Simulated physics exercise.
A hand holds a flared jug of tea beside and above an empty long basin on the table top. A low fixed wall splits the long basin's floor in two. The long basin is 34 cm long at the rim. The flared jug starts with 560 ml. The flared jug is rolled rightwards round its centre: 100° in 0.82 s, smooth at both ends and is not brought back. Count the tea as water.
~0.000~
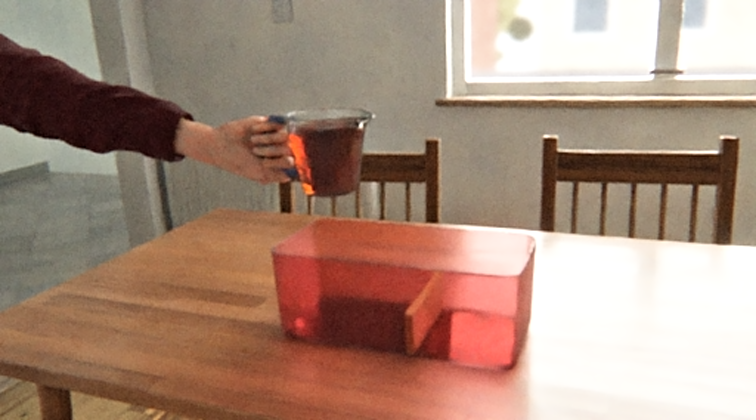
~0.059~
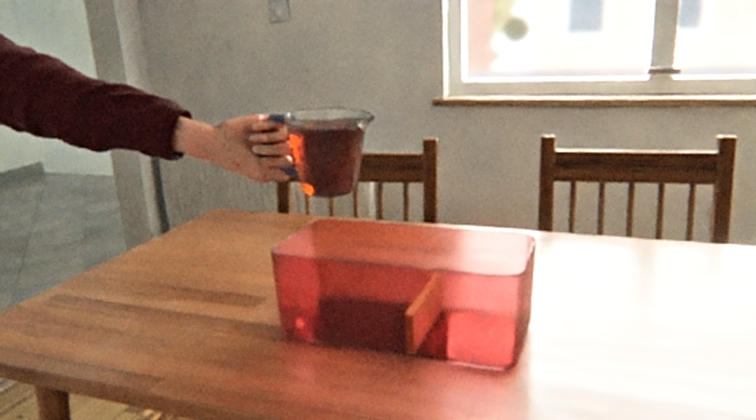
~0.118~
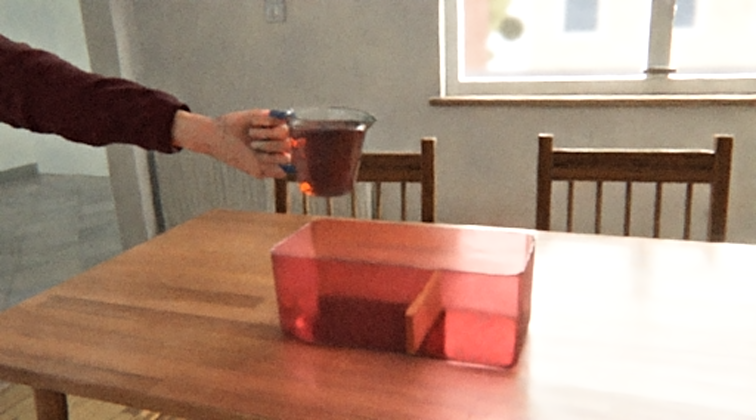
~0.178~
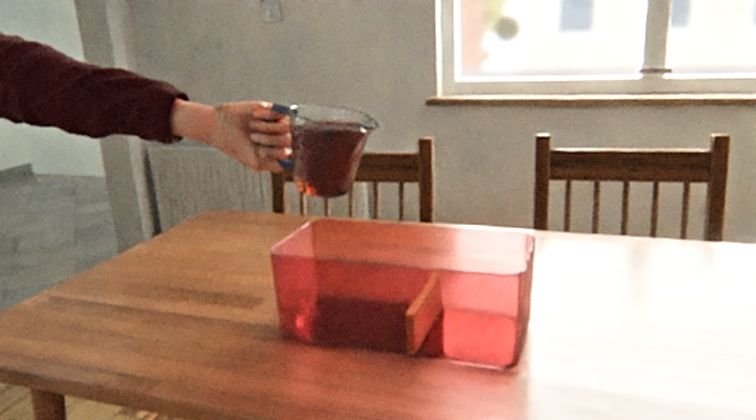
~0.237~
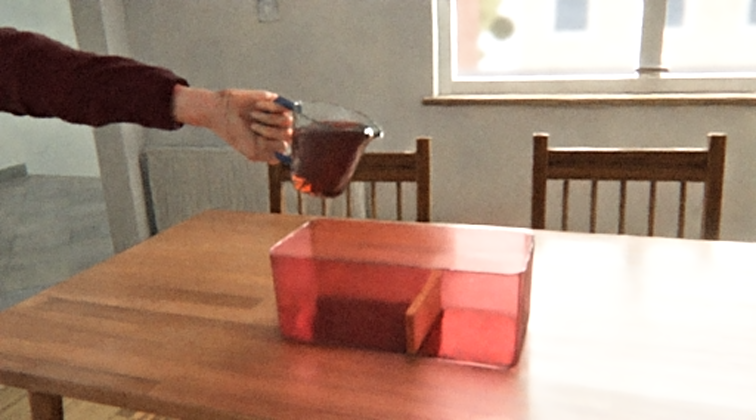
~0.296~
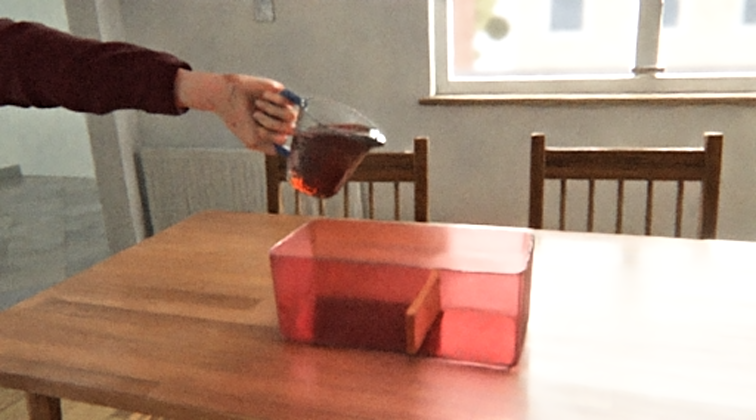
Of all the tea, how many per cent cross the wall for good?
Roughly 34 per cent is past the wall.
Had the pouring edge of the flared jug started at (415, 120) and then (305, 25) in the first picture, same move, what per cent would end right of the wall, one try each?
First 95, then 5 per cent.
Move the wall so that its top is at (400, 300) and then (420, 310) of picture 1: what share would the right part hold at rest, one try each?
In turn about 95 and 60 per cent.
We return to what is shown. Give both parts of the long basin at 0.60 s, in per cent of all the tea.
Near 7 on the left, 16 on the right.
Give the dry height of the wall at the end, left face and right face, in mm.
Left about 46 mm, right about 48 mm.
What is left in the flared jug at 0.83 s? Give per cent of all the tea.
Near 10 in a hundred.
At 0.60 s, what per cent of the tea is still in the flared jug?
About 52 per cent.
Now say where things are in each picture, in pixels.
In the first picture, it leans 0°; its right rim is at (373, 116); the tea meets the walls at (296, 125) and (364, 127); the long basin's rim runs from (294, 235) to (529, 256); the wall's top is at (426, 293).
In the second picture, it leans 1°; its right rim is at (374, 117); the tea meets the walls at (296, 124) and (364, 127).
In the third picture, it leans 5°; its right rim is at (376, 120); the tea meets the walls at (297, 124) and (365, 128).
In the fourth picture, it leans 11°; its right rim is at (379, 126); the tea meets the walls at (299, 124) and (369, 129).
In the fifth picture, it leans 19°; its right rim is at (382, 134); the tea meets the walls at (300, 126) and (376, 131).
In the sixth picture, it leans 29°; its right rim is at (384, 145); the tea meets the walls at (300, 130) and (377, 137); 1 per cent is over the edge.
By 0.60 s the tilt is 84° and 52 per cent is still to pour, 7 is left of the wall and 17 right of it.
By 0.83 s the tilt is 100° and 10 per cent is still to pour, 46 is left of the wall and 34 right of it.
By 1.06 s the tilt is 100° and 0 per cent is still to pour, 64 is left of the wall and 34 right of it.
By 1.32 s the tilt is 100° and 0 per cent is still to pour, 65 is left of the wall and 34 right of it.
At rest 65 per cent lies left of the wall, 34 right of it and 1 outside.
